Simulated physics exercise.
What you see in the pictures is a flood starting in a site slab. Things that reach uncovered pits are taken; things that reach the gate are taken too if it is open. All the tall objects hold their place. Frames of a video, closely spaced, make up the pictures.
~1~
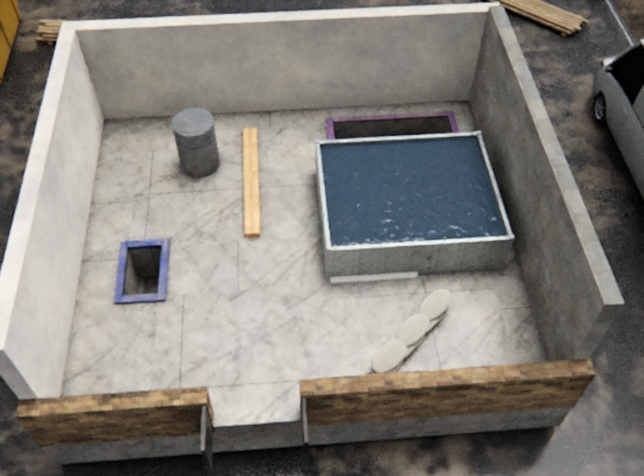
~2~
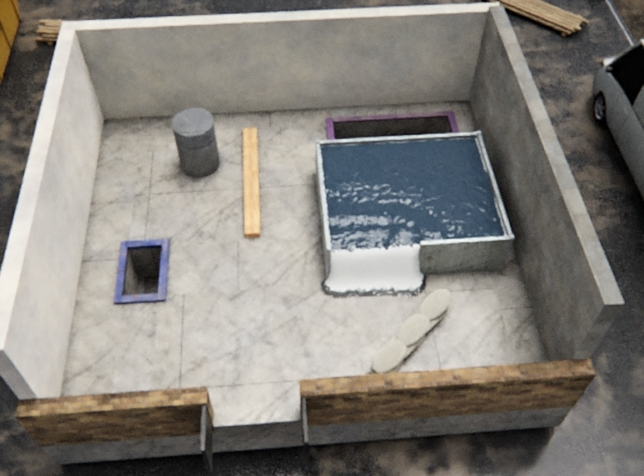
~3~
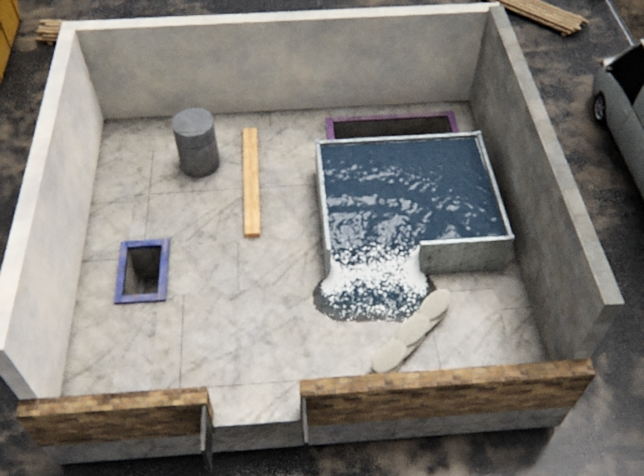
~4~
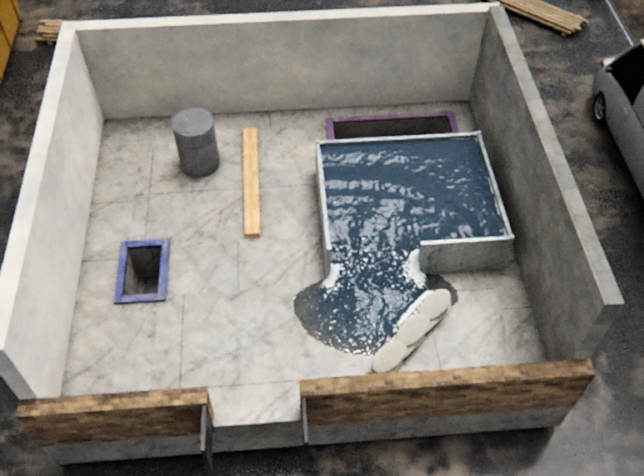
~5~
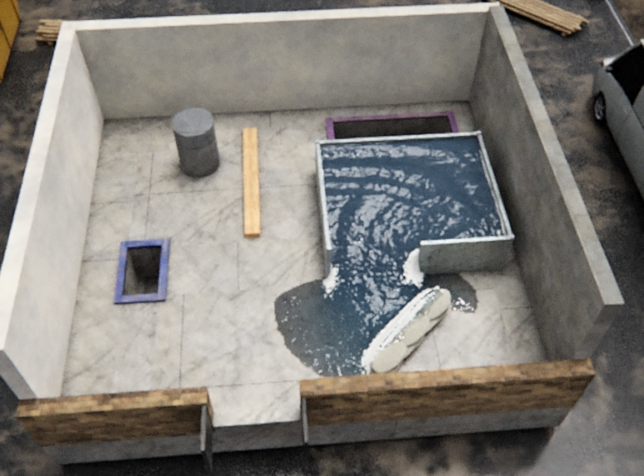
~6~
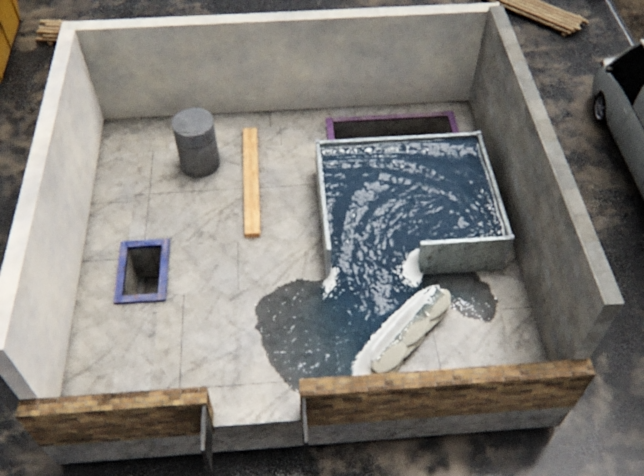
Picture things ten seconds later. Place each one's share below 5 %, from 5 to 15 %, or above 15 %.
In the end the gate will capture a heavy share beyond fifteen per cent. The blue pit will capture a medium share of five to fifteen per cent. The purple pit will capture a light share below five per cent.
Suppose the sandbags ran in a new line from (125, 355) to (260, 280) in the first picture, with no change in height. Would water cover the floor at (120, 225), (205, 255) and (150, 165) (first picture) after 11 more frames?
Taking the points in order, the first is unwetted, the second unwetted and the third unwetted.
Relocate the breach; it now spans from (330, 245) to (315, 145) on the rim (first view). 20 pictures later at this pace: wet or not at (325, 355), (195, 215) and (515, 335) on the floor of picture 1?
In the order asked: Out of reach, sodden, out of reach.
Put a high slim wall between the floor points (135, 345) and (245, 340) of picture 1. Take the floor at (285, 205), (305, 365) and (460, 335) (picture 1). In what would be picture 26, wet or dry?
Taken in turn, the three points are unsoaked, soaked and soaked.
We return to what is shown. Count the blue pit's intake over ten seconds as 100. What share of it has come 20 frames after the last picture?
Something like 0 in a hundred.
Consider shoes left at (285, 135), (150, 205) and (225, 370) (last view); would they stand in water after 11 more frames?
Note - in order: Not inundated / not inundated / inundated.
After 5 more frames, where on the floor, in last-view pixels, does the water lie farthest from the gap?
Pixel estimate: (203, 411).
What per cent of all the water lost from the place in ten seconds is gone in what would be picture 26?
My reading is near 35 per cent.
A moment on, water covers 20 % of the floor; the gate 1 %, the blue pit 0 %, the purple pit 0 %.
Next, water covers 35 % of the floor; the gate 4 %, the blue pit 0 %, the purple pit 0 %.
Then, water covers 45 % of the floor; the gate 9 %, the blue pit 0 %, the purple pit 0 %.
Later, water covers 70 % of the floor; the gate 15 %, the blue pit 4 %, the purple pit 0 %.
In the end, water covers 90 % of the floor; the gate 20 %, the blue pit 7 %, the purple pit 1 %.
